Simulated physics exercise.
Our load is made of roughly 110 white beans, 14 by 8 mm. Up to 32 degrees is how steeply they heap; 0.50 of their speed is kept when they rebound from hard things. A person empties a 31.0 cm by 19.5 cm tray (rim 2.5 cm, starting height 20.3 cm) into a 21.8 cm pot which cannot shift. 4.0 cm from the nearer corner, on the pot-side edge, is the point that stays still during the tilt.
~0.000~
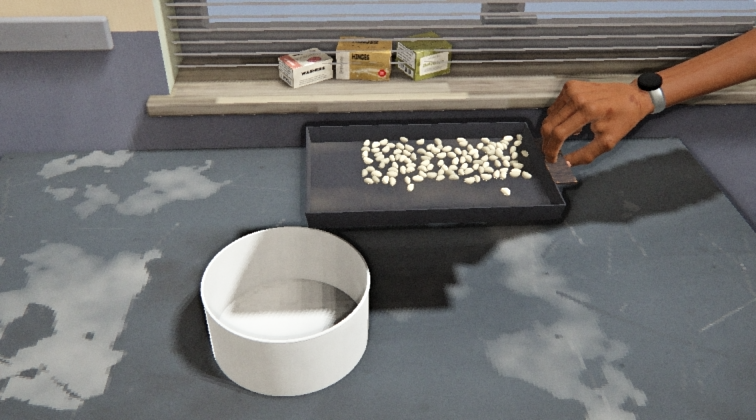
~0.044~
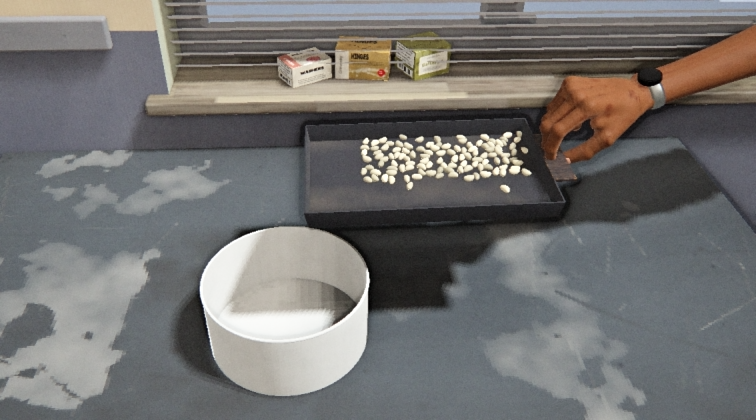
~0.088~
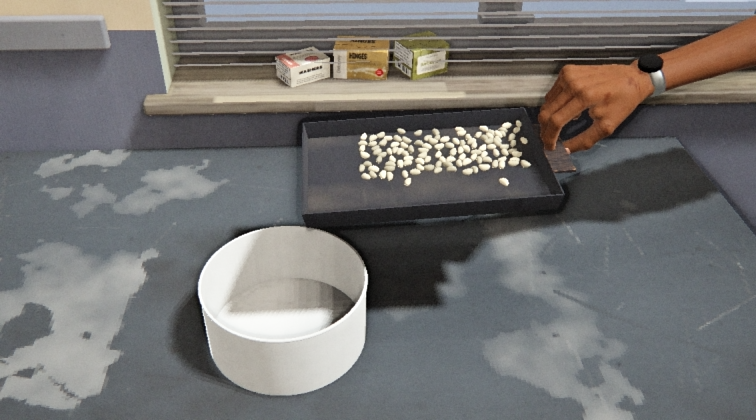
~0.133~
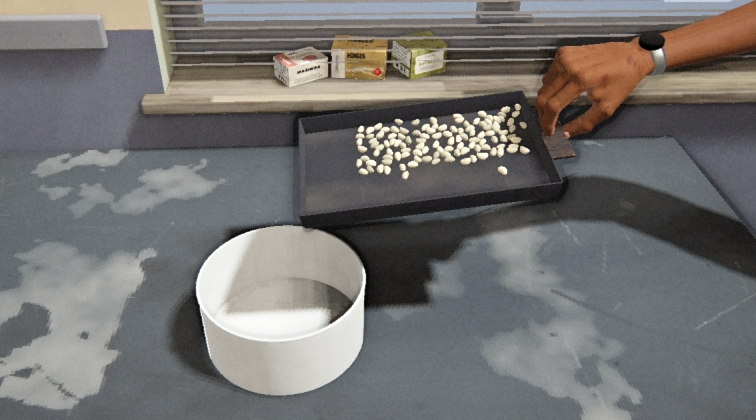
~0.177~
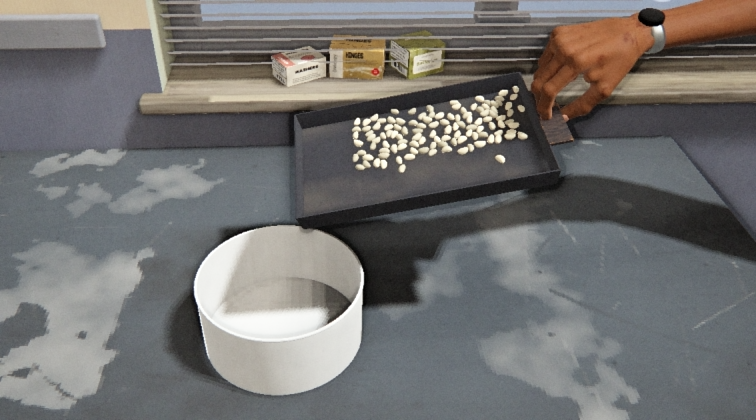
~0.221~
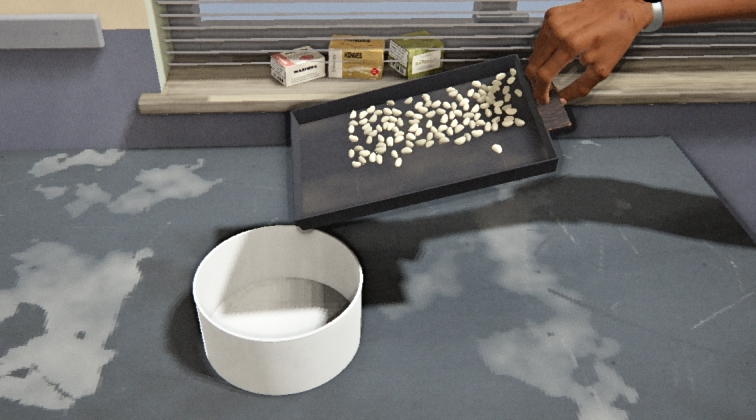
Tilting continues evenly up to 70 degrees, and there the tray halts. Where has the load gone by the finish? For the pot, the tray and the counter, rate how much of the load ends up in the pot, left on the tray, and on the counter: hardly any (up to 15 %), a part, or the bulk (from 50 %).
Pot: The bulk; left on the tray: A part; counter: Hardly any.
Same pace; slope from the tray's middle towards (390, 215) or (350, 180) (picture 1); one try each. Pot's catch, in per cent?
First try: Around 65 percent; second try: Around 25 percent.
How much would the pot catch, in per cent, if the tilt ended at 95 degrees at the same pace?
That would be around 95 percent.
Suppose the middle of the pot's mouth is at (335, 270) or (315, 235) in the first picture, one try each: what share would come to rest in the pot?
Near 35 and 0 percent, one try each.
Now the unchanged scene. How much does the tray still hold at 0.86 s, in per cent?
Close to 30 in a hundred parts of the load.
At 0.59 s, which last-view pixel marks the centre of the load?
Approximately (324, 183) in the last picture.
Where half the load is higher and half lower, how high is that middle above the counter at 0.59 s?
Around 26 cm up.
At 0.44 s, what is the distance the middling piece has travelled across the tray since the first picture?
4 cm.
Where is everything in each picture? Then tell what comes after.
In the first frame, tray tilt 0 degrees, front corners at (309, 211) and (562, 203); middle of the pieces at (441, 164); pot at (286, 279).
In the second frame, tray tilt 1 degrees, front corners at (308, 211) and (561, 200); middle of the pieces at (440, 161).
In the third frame, tray tilt 4 degrees, front corners at (305, 212) and (560, 193), lowest corner left front; middle of the pieces at (438, 155).
In the fourth frame, tray tilt 9 degrees, front corners at (302, 213) and (559, 181), lowest corner left front; middle of the pieces at (436, 145).
In the fifth frame, tray tilt 14 degrees, front corners at (299, 215) and (557, 168), lowest corner left front; middle of the pieces at (433, 135).
In the sixth frame, tray tilt 19 degrees, front corners at (297, 217) and (554, 156), lowest corner left front; middle of the pieces at (429, 125); pot at (279, 277). The tray's pace is about 120 degrees a second.
After 0.44 s, tilt 45 degrees; the tray holds 100 %, the pot 0 %.
After 0.59 s, tilt 62 degrees; the tray holds 100 %, the pot 0 %.
After 0.86 s, tilt 70 degrees; the tray holds 30 %, the pot 55 %.
By 1.8 s all is still; pot 65 %, tray 30 %, counter 5 %.
